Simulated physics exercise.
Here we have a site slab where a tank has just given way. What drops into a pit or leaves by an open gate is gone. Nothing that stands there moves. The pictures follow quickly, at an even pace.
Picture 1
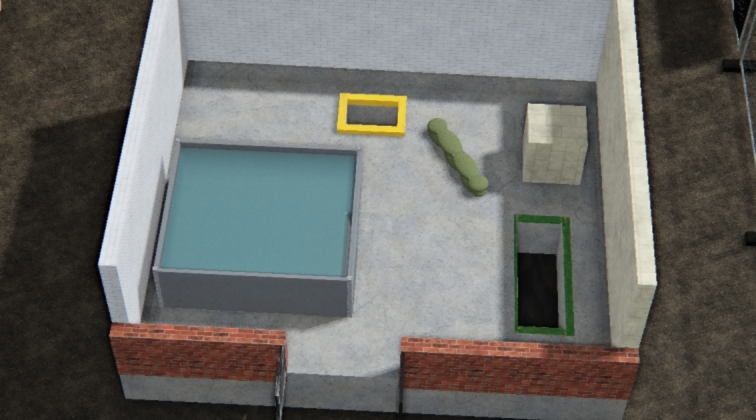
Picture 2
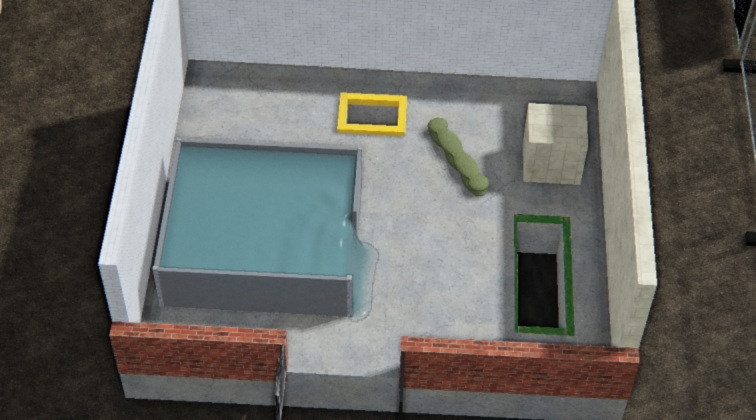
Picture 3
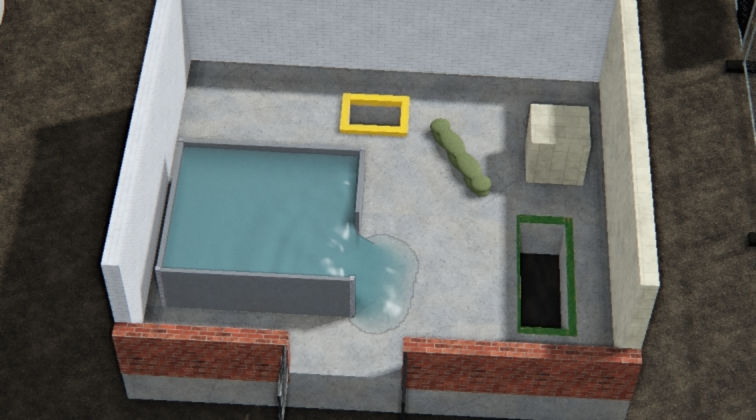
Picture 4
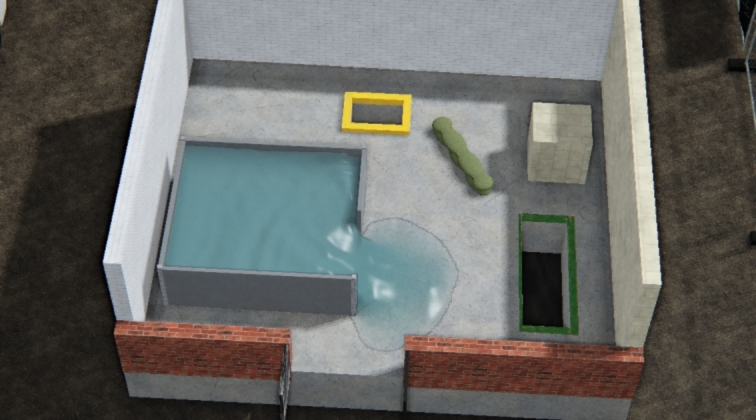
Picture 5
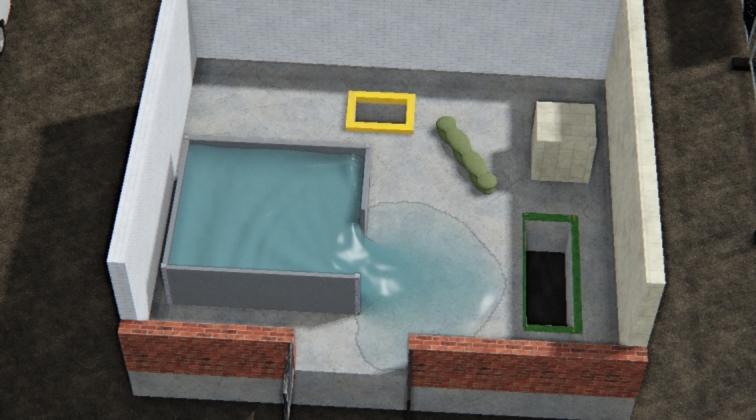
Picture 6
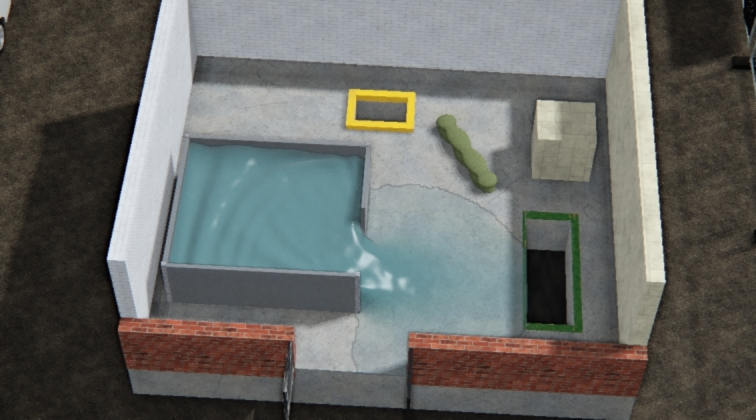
Water bursts from the right side of a grey tank and spreads rightward across the slab in a widening, rounded sheet, reaching the green-edged pit and the gap in the front wall. The walled concrete yard, with low brick in front, is seen from high above as the view shifts very slightly. A yellow-framed opening, a lumpy green barrier and a pale block stay still behind.
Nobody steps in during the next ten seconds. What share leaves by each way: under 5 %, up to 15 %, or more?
One by one: The gate takes less than 5 %; the green pit takes more than 15 %; the yellow pit takes less than 5 %.
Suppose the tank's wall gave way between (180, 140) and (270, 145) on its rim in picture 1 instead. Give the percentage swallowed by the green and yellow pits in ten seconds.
Parts in a hundred: Green 15, yellow 15.
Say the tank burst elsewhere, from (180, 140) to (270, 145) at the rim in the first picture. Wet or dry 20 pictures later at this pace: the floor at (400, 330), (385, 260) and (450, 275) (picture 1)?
As listed: No water, clear, no water.
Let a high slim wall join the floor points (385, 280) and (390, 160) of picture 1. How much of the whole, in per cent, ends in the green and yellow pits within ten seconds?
In per cent: Green 35, yellow 8.
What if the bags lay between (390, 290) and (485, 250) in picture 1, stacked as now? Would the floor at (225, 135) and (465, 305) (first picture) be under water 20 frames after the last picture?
As listed: Clear, under water.
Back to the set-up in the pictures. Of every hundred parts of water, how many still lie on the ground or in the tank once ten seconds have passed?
I make it 36 per cent.
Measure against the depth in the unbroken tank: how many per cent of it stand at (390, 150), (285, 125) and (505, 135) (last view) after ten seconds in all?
Roughly 2, 2 and 4 per cent, in turn.
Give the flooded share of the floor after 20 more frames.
Near 40 in a hundred.
A moment on, water covers 30 % of the floor; the gate 0 %, the green pit 5 %, the yellow pit 0 %.
Next, water covers 35 % of the floor; the gate 1 %, the green pit 13 %, the yellow pit 0 %.
Then, water covers 40 % of the floor; the gate 1 %, the green pit 26 %, the yellow pit 0 %.
Later, water covers 55 % of the floor; the gate 2 %, the green pit 46 %, the yellow pit 0 %.
In the end, water covers 75 % of the floor; the gate 3 %, the green pit 62 %, the yellow pit 0 %.
